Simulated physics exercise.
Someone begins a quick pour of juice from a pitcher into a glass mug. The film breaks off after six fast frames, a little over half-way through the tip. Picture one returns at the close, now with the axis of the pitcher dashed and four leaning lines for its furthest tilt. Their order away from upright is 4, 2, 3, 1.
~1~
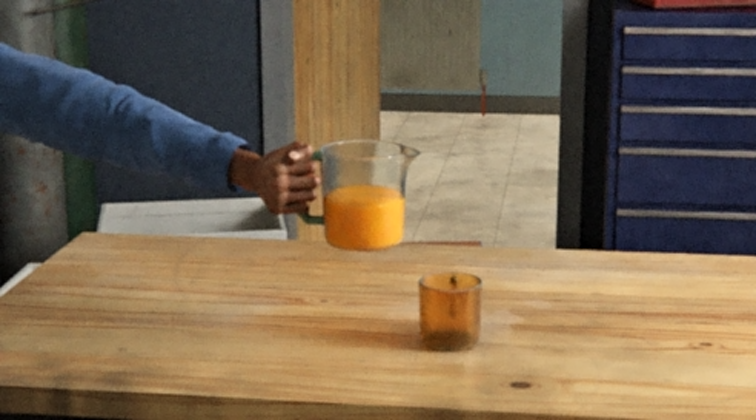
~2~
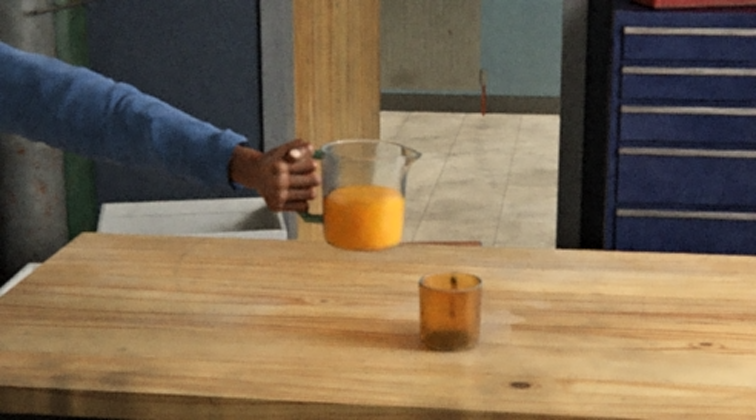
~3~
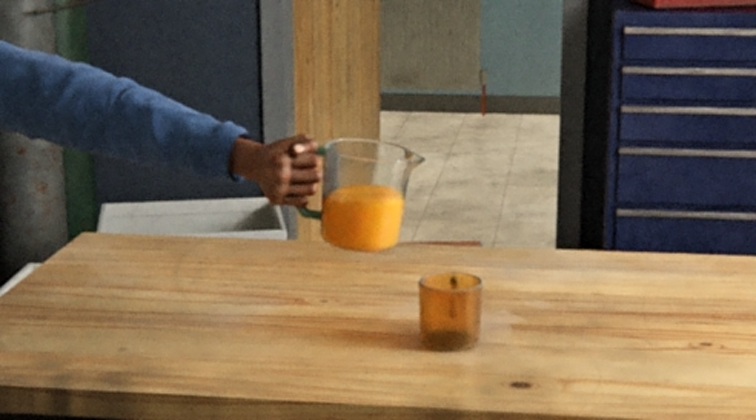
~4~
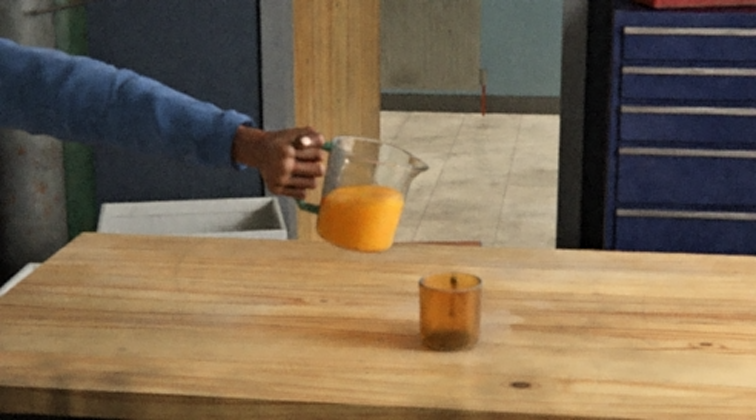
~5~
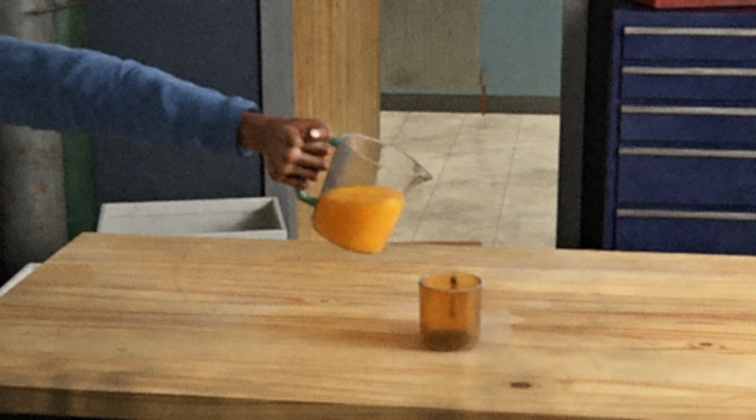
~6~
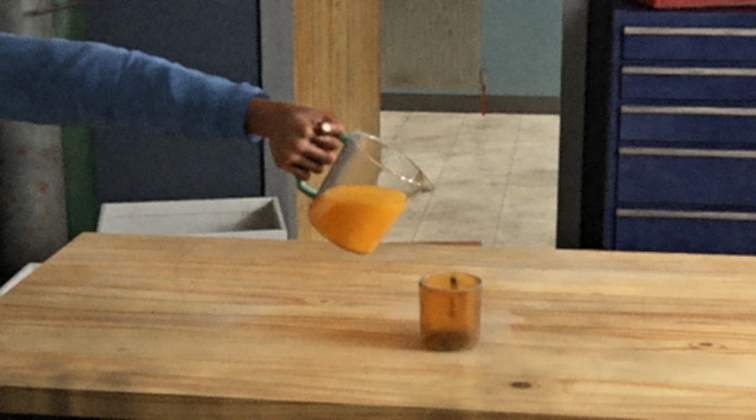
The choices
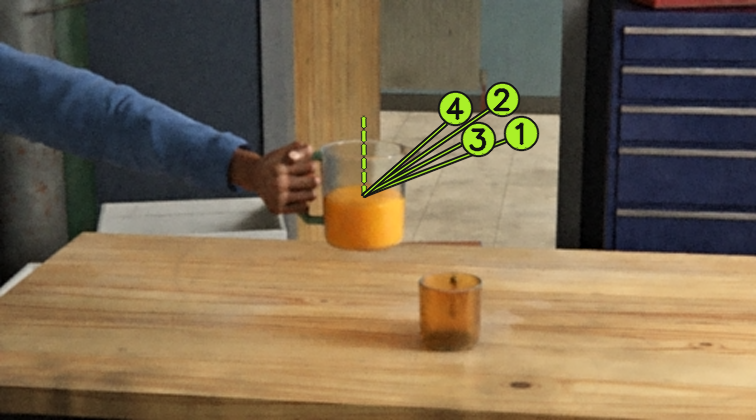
To begin with, a hand in a blue sleeve holds a clear pitcher of orange juice upright above a wooden table, to the left of an amber glass mug. The hand then tilts the pitcher steadily to the right, its lip dipping while the juice stays inside and the mug stays still.
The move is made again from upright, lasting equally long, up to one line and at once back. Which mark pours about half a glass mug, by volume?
1.
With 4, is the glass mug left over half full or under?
Under half.
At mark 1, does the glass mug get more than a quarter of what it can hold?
Yes.
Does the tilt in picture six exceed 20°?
Yes, it does.
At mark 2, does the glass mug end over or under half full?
Under.
In lime, 1 at (505, 140); 2 at (488, 109); 3 at (460, 144); 4 at (445, 123).
With 1, the glass mug ends with about 49 % of what it can hold.
With 2, the glass mug ends with about 15 % of what it can hold.
With 3, the glass mug ends with about 31 % of what it can hold.
With 4, the glass mug ends with about 4 % of what it can hold.
